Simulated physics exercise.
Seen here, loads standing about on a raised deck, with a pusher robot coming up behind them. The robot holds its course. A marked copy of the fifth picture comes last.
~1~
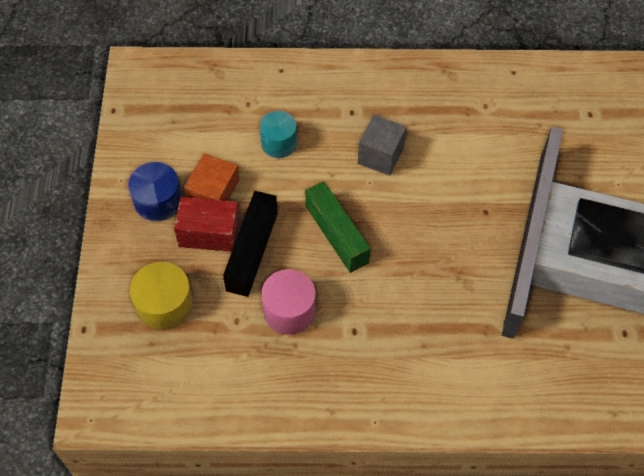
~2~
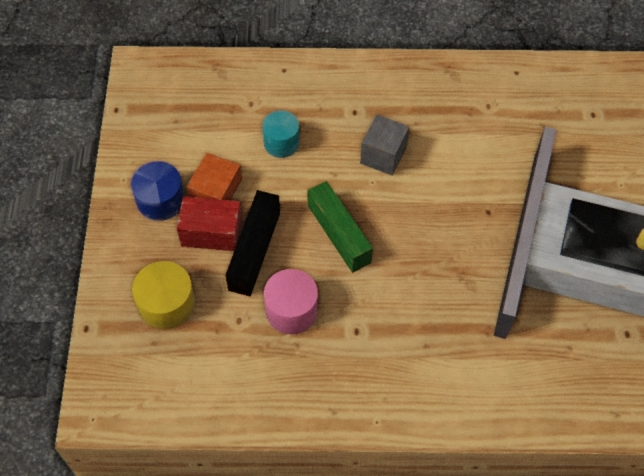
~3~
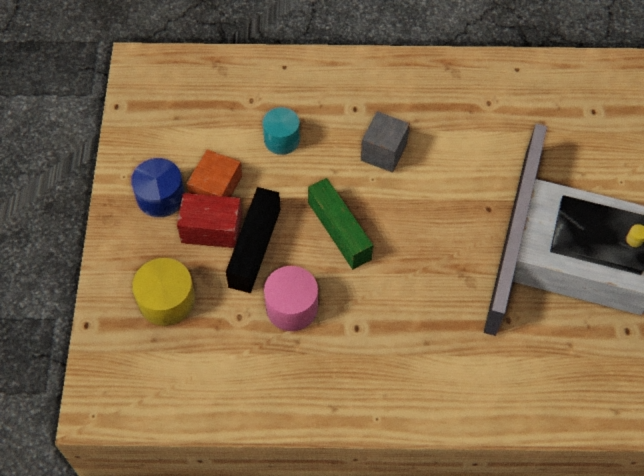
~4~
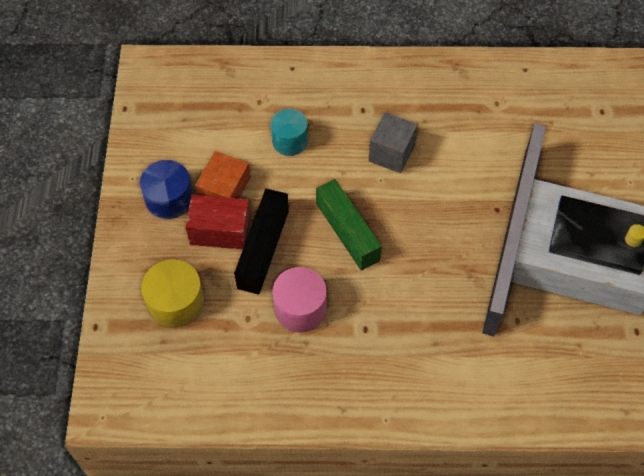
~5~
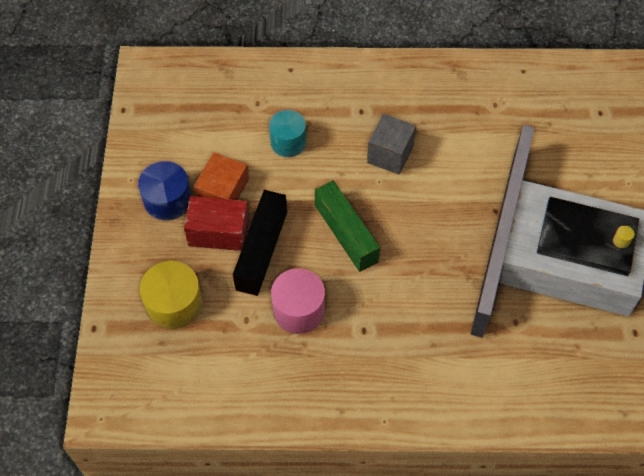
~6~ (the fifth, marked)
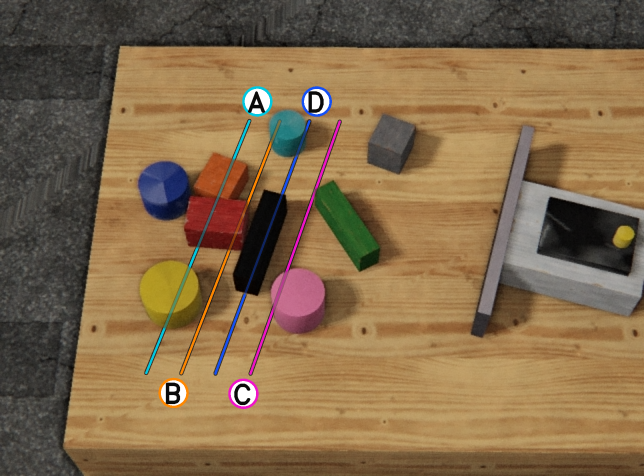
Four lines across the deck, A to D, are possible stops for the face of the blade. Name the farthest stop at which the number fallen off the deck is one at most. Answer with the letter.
The farthest such stop is A.
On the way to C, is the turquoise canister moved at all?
By then, yes.
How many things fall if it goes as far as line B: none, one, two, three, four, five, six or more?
In all, none.
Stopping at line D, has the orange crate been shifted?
No.
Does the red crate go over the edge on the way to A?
By then, no.
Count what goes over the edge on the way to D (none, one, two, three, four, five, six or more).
By then, none.
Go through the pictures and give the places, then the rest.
Turquoise canister (278, 135); orange crate (212, 183); pink canister (289, 302), in the first frame.
Robot (605, 235); grey crate (384, 145), in the second frame.
Robot (594, 232); green bar (340, 223), in the third frame.
Robot (593, 232); yellow canister (173, 293), in the fourth frame.
Robot (582, 233); turquoise canister (288, 134); orange crate (222, 183); pink canister (299, 301), in the fifth frame.
On the copy, A at (201, 238); B at (234, 238); C at (298, 239); D at (266, 238).
On A. First, robot (470, 233); blue canister (165, 191); yellow canister (172, 295).
Then, robot (358, 232); blue canister (161, 188); red crate (201, 216).
Finally, robot (272, 231); blue canister (103, 161); yellow canister (90, 297); none fallen.
By contrast, B is within the limit but short; C is within the limit but short; D is within the limit but short.
